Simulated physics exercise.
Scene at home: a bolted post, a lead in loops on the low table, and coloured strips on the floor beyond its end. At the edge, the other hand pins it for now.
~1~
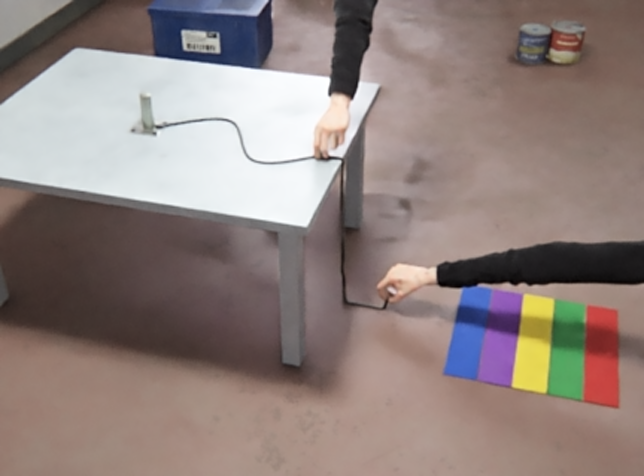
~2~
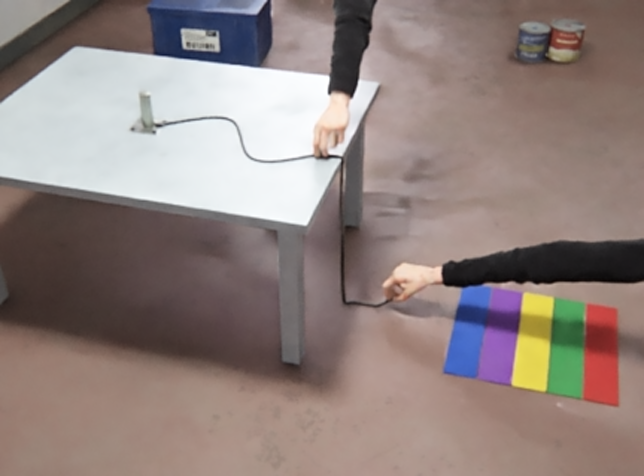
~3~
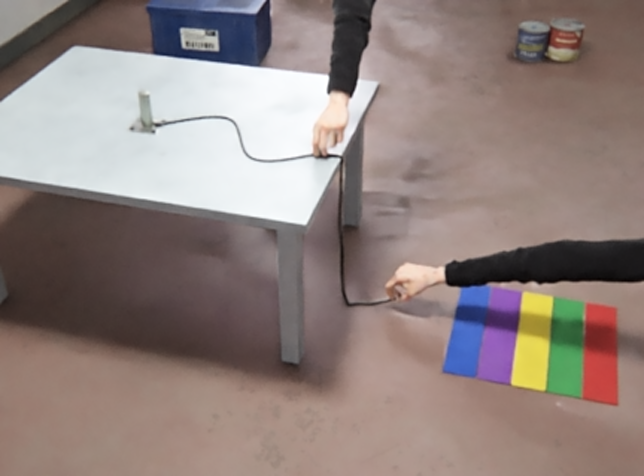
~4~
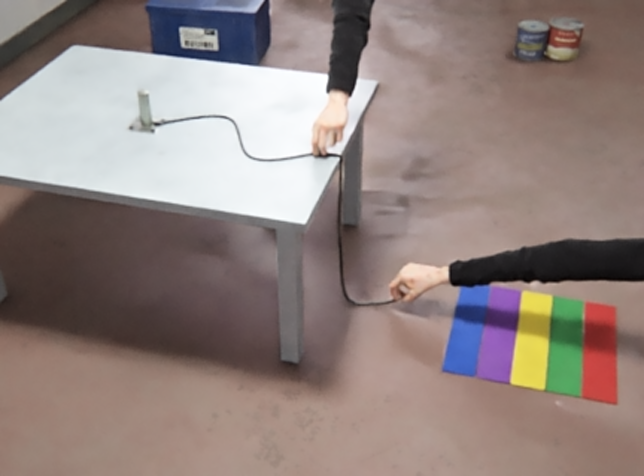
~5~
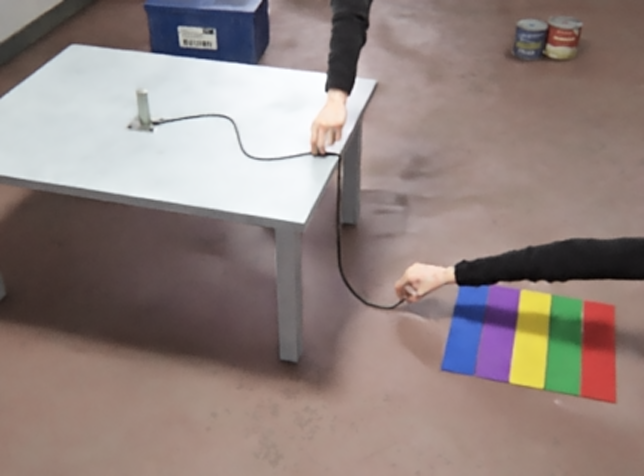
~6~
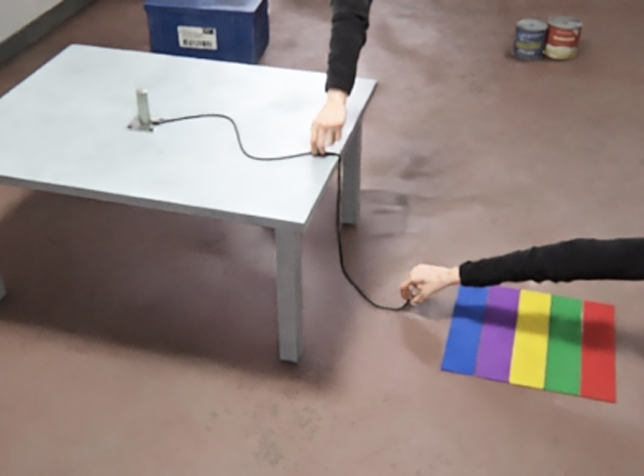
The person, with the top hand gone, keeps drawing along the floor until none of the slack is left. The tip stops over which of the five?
Over the green strip.
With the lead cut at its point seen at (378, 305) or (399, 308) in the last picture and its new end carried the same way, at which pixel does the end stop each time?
For the first cut it's about (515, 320), and for the second about (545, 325).
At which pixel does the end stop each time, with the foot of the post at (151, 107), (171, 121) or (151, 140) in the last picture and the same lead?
Going through the tries, you get (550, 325), then (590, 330), then (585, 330).
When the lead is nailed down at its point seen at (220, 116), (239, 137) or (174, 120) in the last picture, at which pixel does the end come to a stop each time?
Pixel places, try by try: (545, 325), (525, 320), (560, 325).
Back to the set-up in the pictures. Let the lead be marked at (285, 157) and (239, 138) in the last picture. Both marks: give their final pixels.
(341, 157) and (271, 142).
A little later, end near (497, 315); over purple.
Next, end near (540, 322); over yellow.
When it is tight, end near (566, 327); over green. It gets as far as the green strip.
